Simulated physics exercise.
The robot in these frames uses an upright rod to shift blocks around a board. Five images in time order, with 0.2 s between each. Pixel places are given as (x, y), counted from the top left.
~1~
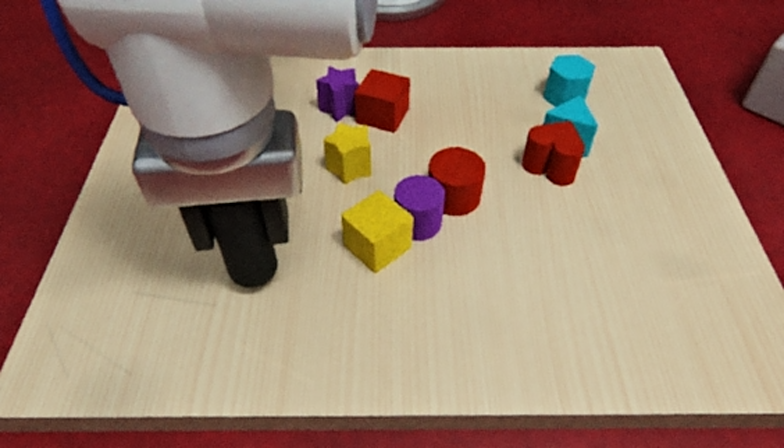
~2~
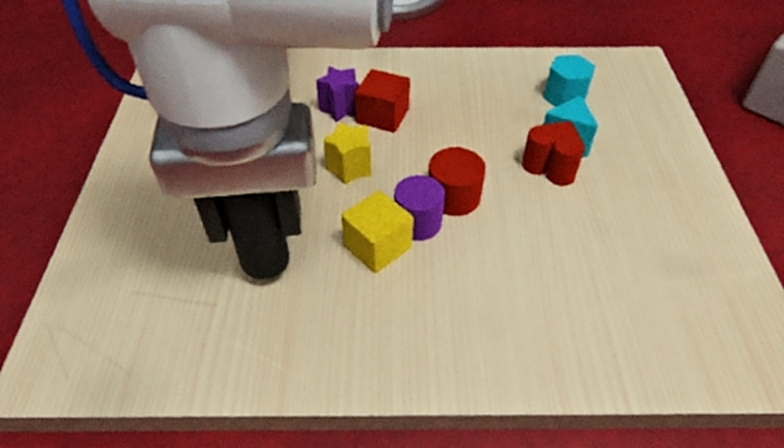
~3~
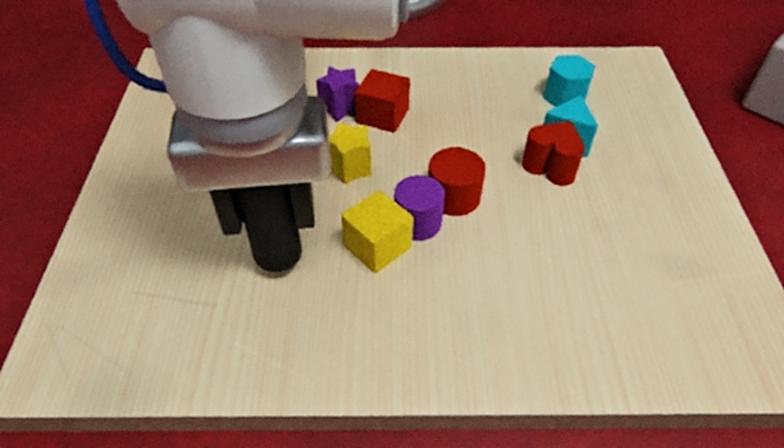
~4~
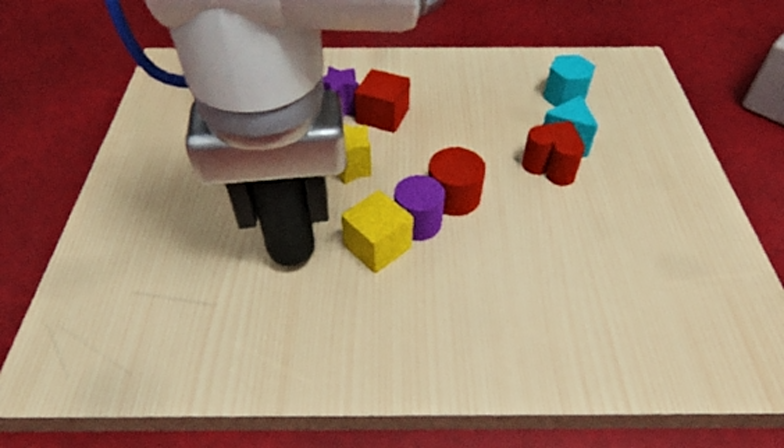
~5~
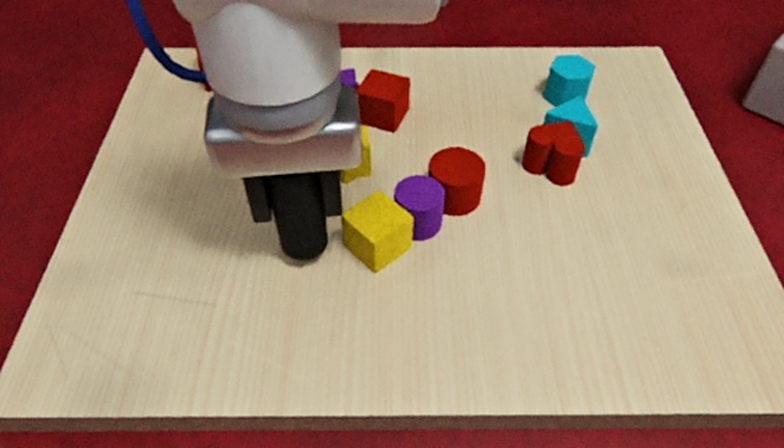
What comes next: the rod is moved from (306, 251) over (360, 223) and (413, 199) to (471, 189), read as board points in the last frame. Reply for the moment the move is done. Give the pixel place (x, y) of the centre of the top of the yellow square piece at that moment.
Around (408, 217).
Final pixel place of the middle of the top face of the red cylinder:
Pixel (522, 149).
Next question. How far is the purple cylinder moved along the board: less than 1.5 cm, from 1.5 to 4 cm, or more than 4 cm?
It will fall in the middle band, 1.5 to 4 cm.
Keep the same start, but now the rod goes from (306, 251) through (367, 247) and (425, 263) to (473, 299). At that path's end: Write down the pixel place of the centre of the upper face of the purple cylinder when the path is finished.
My estimate: (463, 195).
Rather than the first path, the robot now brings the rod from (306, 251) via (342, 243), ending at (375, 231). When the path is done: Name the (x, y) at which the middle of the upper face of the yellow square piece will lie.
The top centre is at (415, 224).
What follows on the original path. One third of the way, rod at (361, 214); yellow square piece at (401, 217), turned 60° clockwise; purple cylinder at (454, 195); red cylinder at (467, 159).
Two thirds of the way, rod at (414, 191); yellow square piece at (408, 216), turned 85° clockwise; purple cylinder at (456, 196); red cylinder at (467, 159).
At the end, rod at (472, 181); yellow square piece at (408, 216), turned 85° clockwise; purple cylinder at (456, 196); red cylinder at (522, 149); red heart at (567, 135).
